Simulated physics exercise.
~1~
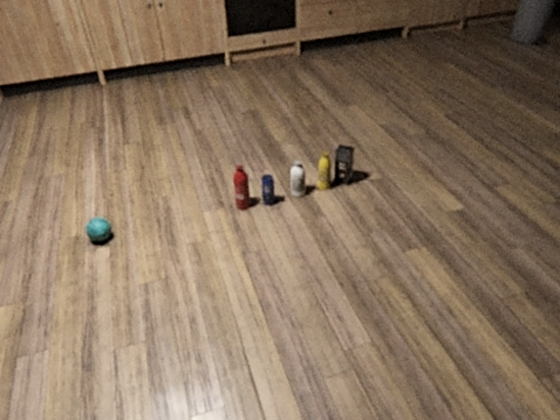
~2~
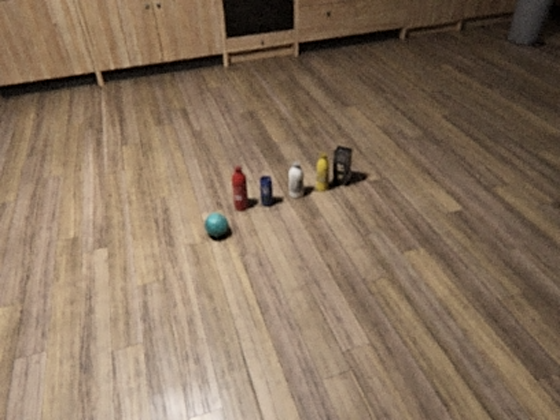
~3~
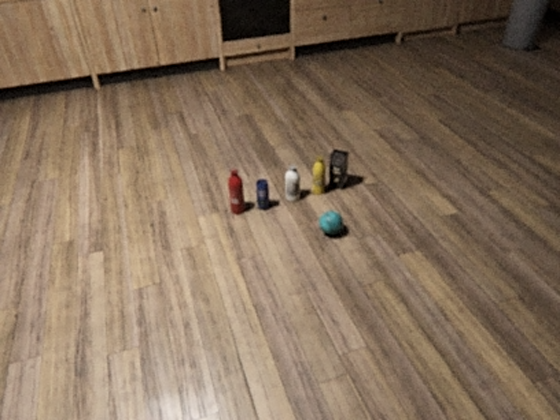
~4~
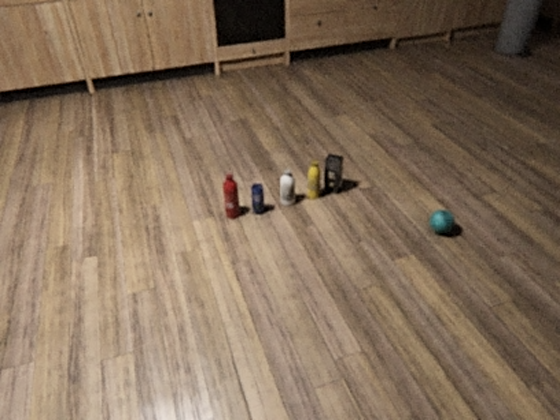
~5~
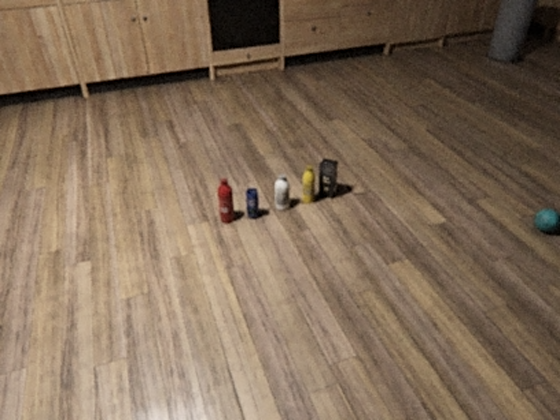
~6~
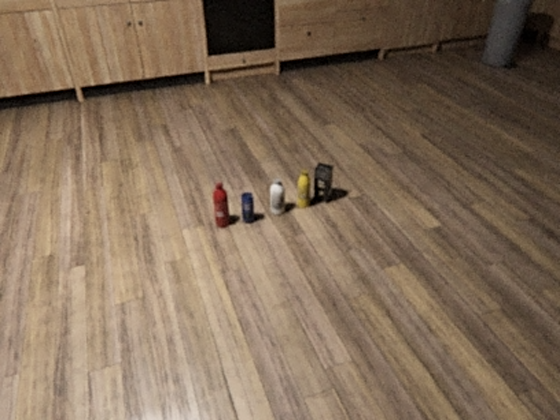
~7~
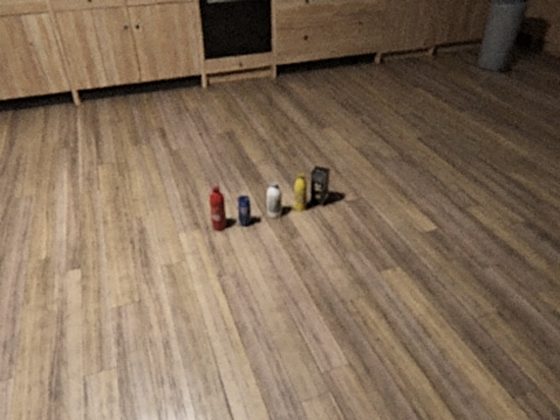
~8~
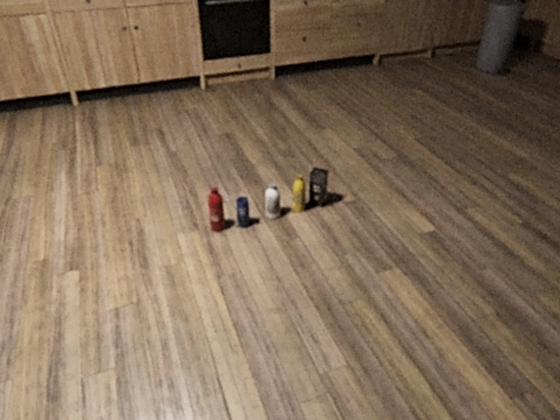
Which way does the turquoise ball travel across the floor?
The turquoise ball rolls to the right, passing in front of the standing bottles, can and carton.
